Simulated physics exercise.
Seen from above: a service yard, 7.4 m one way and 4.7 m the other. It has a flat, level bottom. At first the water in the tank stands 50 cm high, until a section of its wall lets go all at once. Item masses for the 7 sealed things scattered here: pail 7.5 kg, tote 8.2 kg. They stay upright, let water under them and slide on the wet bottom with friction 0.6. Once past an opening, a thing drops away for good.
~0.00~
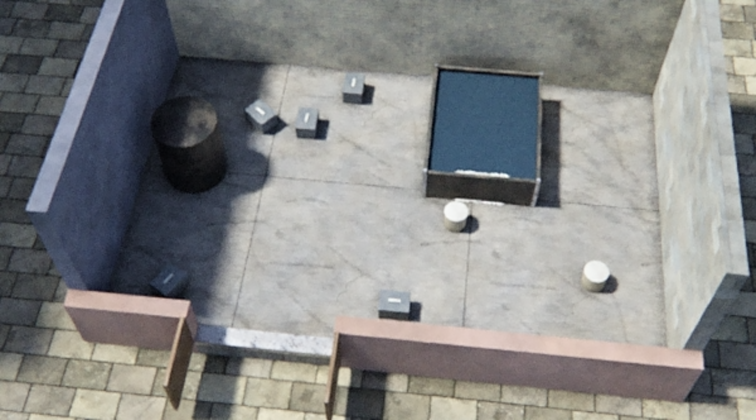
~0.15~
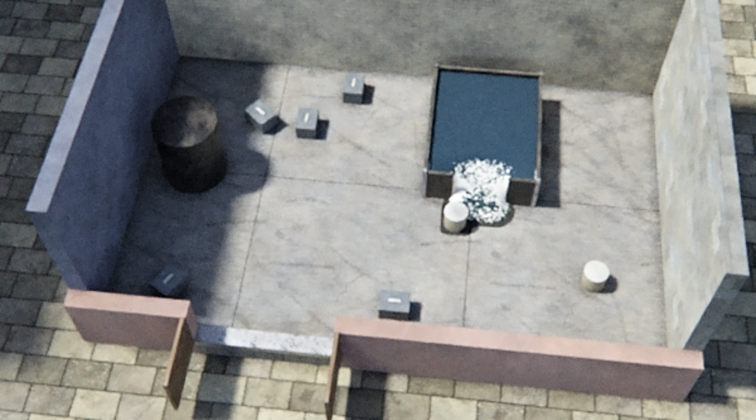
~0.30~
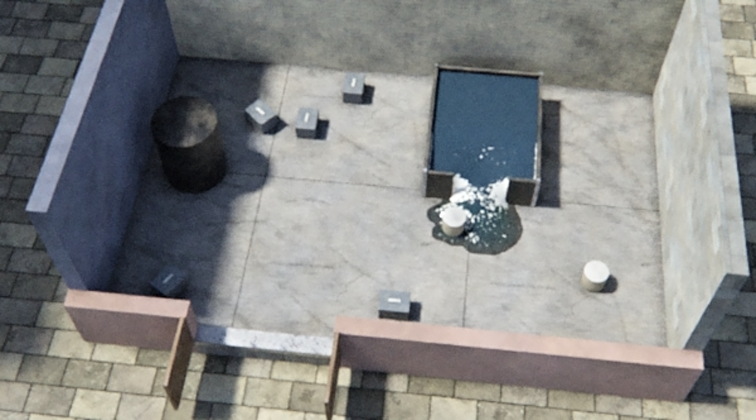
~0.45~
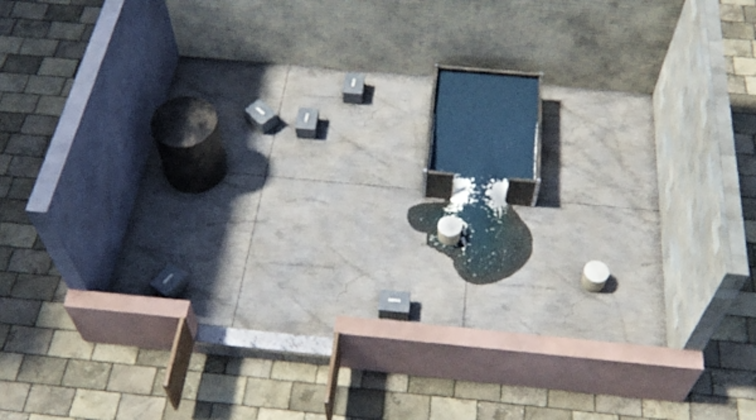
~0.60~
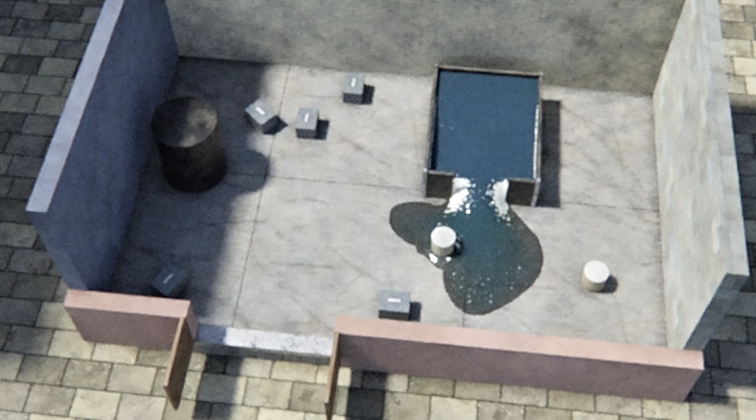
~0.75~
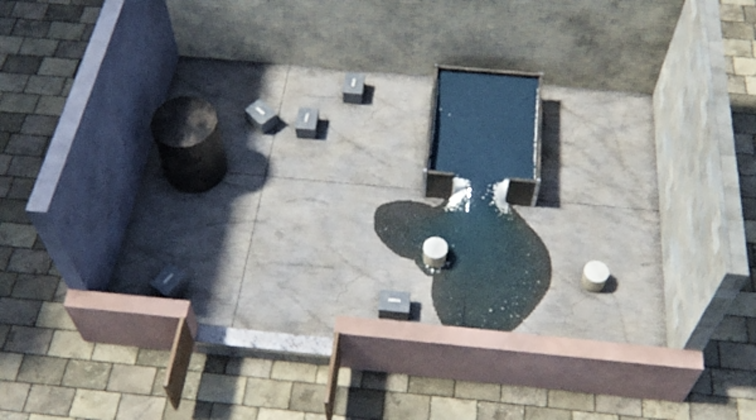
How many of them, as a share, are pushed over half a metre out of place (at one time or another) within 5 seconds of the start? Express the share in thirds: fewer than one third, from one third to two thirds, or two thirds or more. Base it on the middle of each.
Result: The lowest band.
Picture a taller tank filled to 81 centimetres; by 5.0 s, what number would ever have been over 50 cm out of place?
Count: 3.
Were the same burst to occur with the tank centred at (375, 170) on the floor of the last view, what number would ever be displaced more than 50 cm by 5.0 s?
Count: 1.
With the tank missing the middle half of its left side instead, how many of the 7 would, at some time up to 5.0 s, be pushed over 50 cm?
In that case the number is 3.
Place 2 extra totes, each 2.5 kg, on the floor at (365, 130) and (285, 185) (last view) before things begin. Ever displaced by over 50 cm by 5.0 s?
Within it, Within it.
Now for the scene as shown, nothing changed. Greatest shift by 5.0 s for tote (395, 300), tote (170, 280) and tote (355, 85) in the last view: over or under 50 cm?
Beyond the mark, within the mark, within the mark.
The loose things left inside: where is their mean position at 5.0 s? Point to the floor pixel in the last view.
The centre is close to (320, 208).
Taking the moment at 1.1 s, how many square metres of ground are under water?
Wet area: Approx. 8.5 m2.
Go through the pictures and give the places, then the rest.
In the first picture, a pail at (456, 211), on the bottom; a tote at (261, 112) rests on the ground; water covers 2.8 m2; 0 of 7 have shifted.
In the second picture, a pail at (456, 211) rests on the ground; a tote at (261, 112) rests on the ground; 3.2 m2 under water; 0 of 7 have shifted.
In the third picture, a pail at (455, 216), on the bottom, 9 cm from its start; a tote at (261, 112), on the bottom; 3.6 m2 under water; 1 of 7 have shifted.
In the fourth picture, a pail at (450, 226) rests on the ground, 26 cm from its start; a tote at (261, 112) rests on the ground; 4.2 m2 under water; 1 of 7 have shifted.
In the fifth picture, a pail at (444, 237), on the bottom, 45 cm from its start; a tote at (261, 112), on the bottom; water covers 5.1 m2; 1 of 7 have shifted.
In the sixth picture, a pail at (435, 248), on the bottom, 66 cm from its start; a tote at (261, 112) rests on the ground; 6.1 m2 under water; 1 of 7 have shifted.
After 1.1 s 1 of 7 are over 50 cm from their spots; 0 afloat.
After 2.2 s 1 of 7 are over 50 cm from their spots; 0 afloat.
After 3.5 s 2 of 7 are over 50 cm from their spots; 0 afloat.
After 5.0 s 2 of 7 are over 50 cm from their spots, and 2 have been at some point; 0 afloat.
